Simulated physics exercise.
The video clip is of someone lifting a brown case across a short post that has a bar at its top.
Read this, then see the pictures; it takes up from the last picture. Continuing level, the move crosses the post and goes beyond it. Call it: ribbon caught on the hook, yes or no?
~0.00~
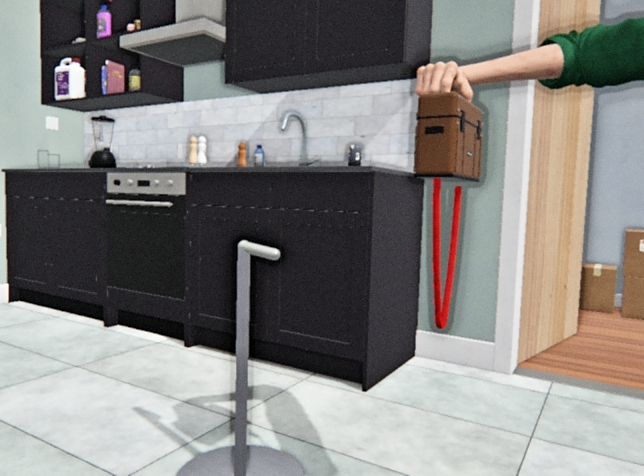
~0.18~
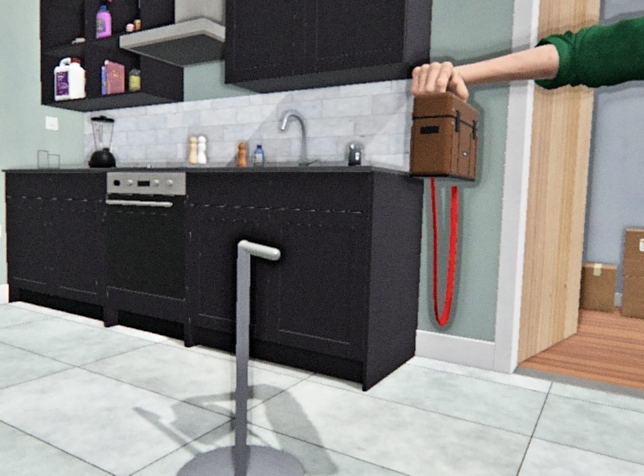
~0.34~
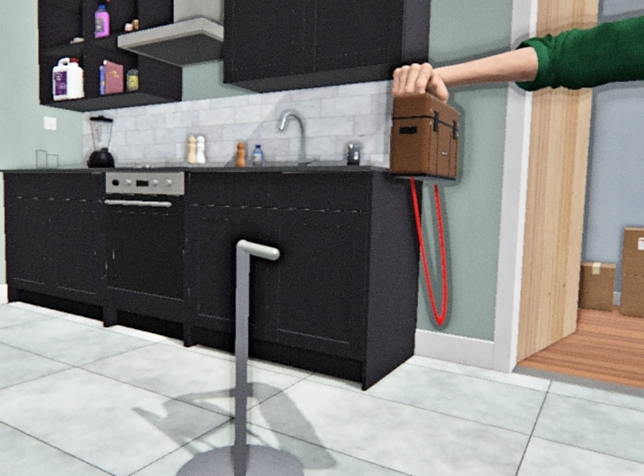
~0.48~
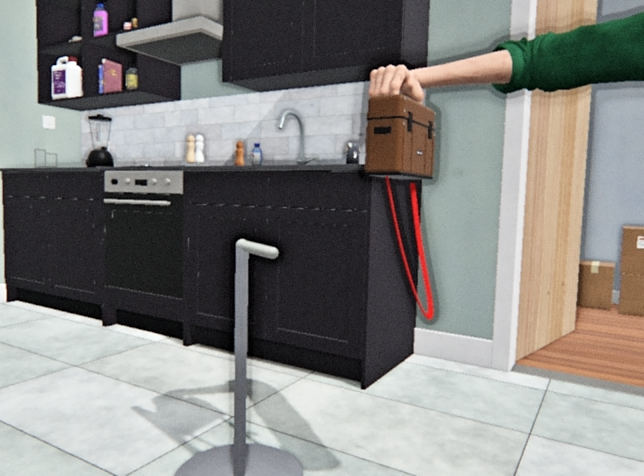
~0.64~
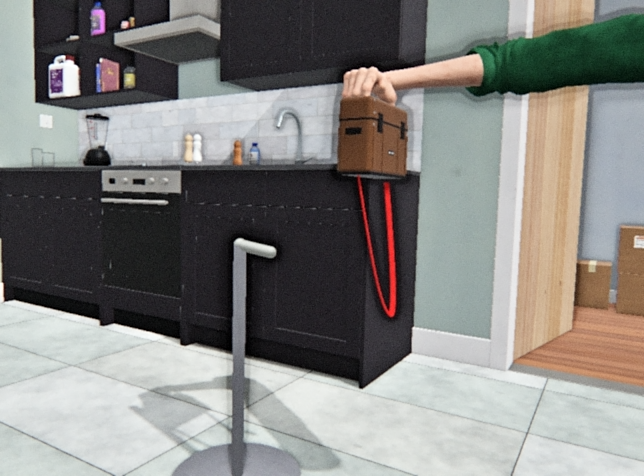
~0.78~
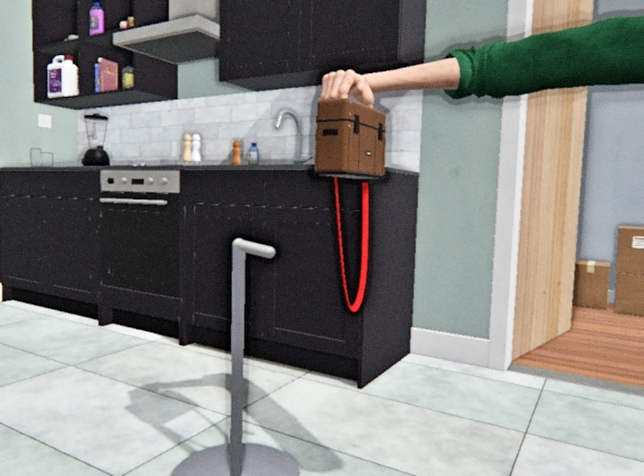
Yes.
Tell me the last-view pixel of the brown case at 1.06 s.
Close to (313, 143) in the last view.
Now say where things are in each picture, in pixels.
In the first frame, brown case (450, 141); hook tip (274, 255).
In the second frame, brown case (446, 141); bottom of the loop (441, 323).
In the third frame, brown case (426, 141).
In the fourth frame, brown case (402, 140); bottom of the loop (428, 317).
In the fifth frame, brown case (374, 141).
In the sixth frame, brown case (352, 141); bottom of the loop (352, 309); hook tip (269, 253); hook points towards it, loop hangs below the hook.
Around 1.06 s, case nearing the post near (313, 143).
Around 1.56 s, case over the post near (251, 145).
Around 2.04 s, case past the post near (200, 147).
Finally, case past the post near (179, 148); loop tight round the post, hand stopped. The brown case gets caught.
